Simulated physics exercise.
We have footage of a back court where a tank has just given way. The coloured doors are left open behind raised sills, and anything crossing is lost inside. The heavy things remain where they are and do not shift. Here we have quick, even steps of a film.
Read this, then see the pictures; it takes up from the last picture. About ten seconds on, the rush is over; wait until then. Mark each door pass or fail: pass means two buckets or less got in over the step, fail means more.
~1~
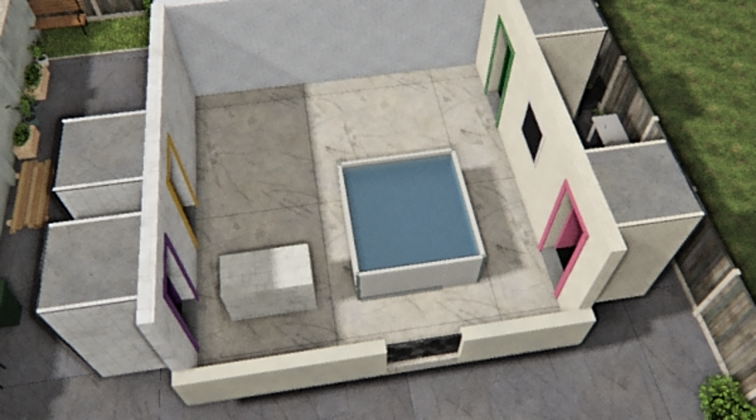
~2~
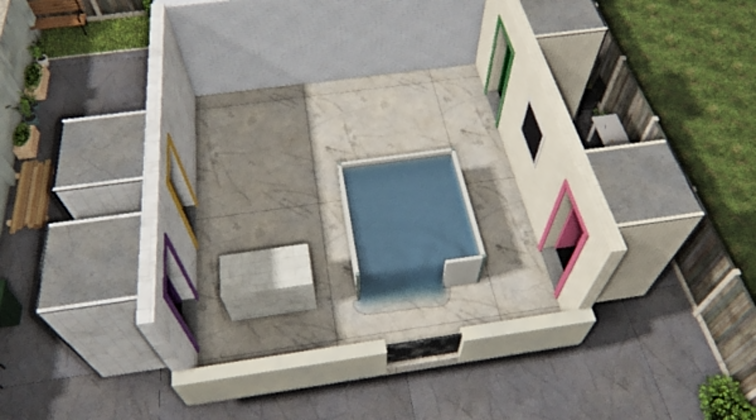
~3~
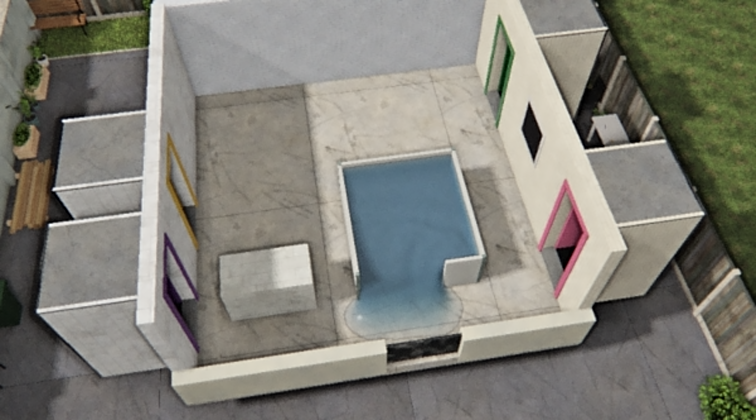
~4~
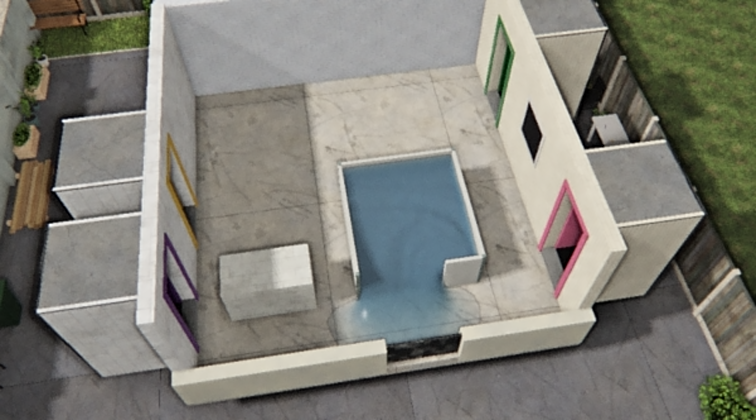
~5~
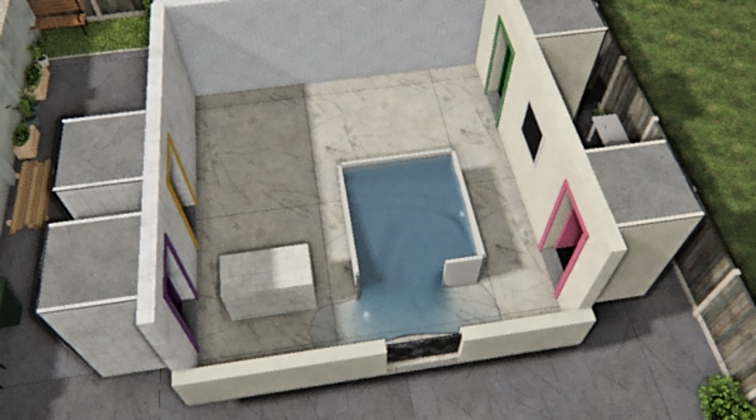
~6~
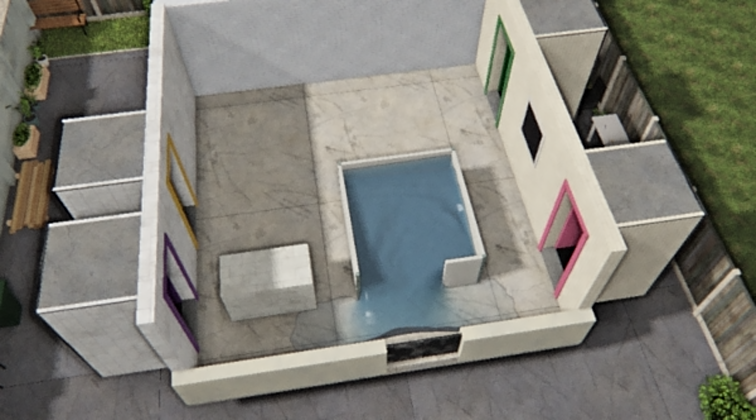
Purple door - fail, green door - pass, pink door - fail, yellow door - pass.
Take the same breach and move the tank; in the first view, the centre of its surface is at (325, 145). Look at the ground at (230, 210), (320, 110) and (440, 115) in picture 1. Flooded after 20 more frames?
Going through the three spots in turn: Gets wet, stays untouched, stays untouched.
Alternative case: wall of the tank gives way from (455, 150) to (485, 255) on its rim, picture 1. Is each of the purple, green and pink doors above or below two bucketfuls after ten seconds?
Taking them in turn, the purple door crosses the line, the green door comes up short, the pink door crosses the line.
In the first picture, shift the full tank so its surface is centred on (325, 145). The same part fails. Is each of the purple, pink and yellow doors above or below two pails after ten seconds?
The purple door overshoots the limit, the pink door overshoots the limit, and the yellow door overshoots the limit.
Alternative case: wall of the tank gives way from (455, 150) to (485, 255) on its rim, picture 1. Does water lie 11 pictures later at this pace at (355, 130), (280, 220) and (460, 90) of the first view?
In turn: Untouched, then untouched, then inundated.
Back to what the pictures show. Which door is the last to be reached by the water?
I say the green door.
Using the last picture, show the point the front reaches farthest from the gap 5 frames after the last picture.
Roughly at (199, 384).
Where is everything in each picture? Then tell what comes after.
Still water in the tank at (408, 210), in the first picture.
The front is at (356, 303), out from the gap at (402, 282), in the second picture.
The front is at (455, 319), out from the gap at (401, 284), in the third picture.
The front is at a hidden place, out from the gap at (401, 285), in the fourth picture.
The front is at a hidden place, out from the gap at (401, 285), in the fifth picture.
Water pours out at (401, 285) and has run to a hidden place, in the sixth picture.
A moment on, water covers 20 % of the floor; the purple door not reached, the green door not reached, the pink door wet at the sill, nothing in, the yellow door not reached.
Next, water covers 30 % of the floor; the purple door over two buckets in, the green door not reached, the pink door over two buckets in, the yellow door not reached.
Then, water covers 60 % of the floor; the purple door far over two buckets in, the green door wet at the sill, nothing in, the pink door far over two buckets in, the yellow door wet at the sill, nothing in.
Later, water covers 90 % of the floor; the purple door far over two buckets in, the green door wet at the sill, nothing in, the pink door far over two buckets in, the yellow door wet at the sill, nothing in.
In the end, water covers 100 % of the floor; the purple door far over two buckets in, the green door wet at the sill, nothing in, the pink door far over two buckets in, the yellow door wet at the sill, nothing in.
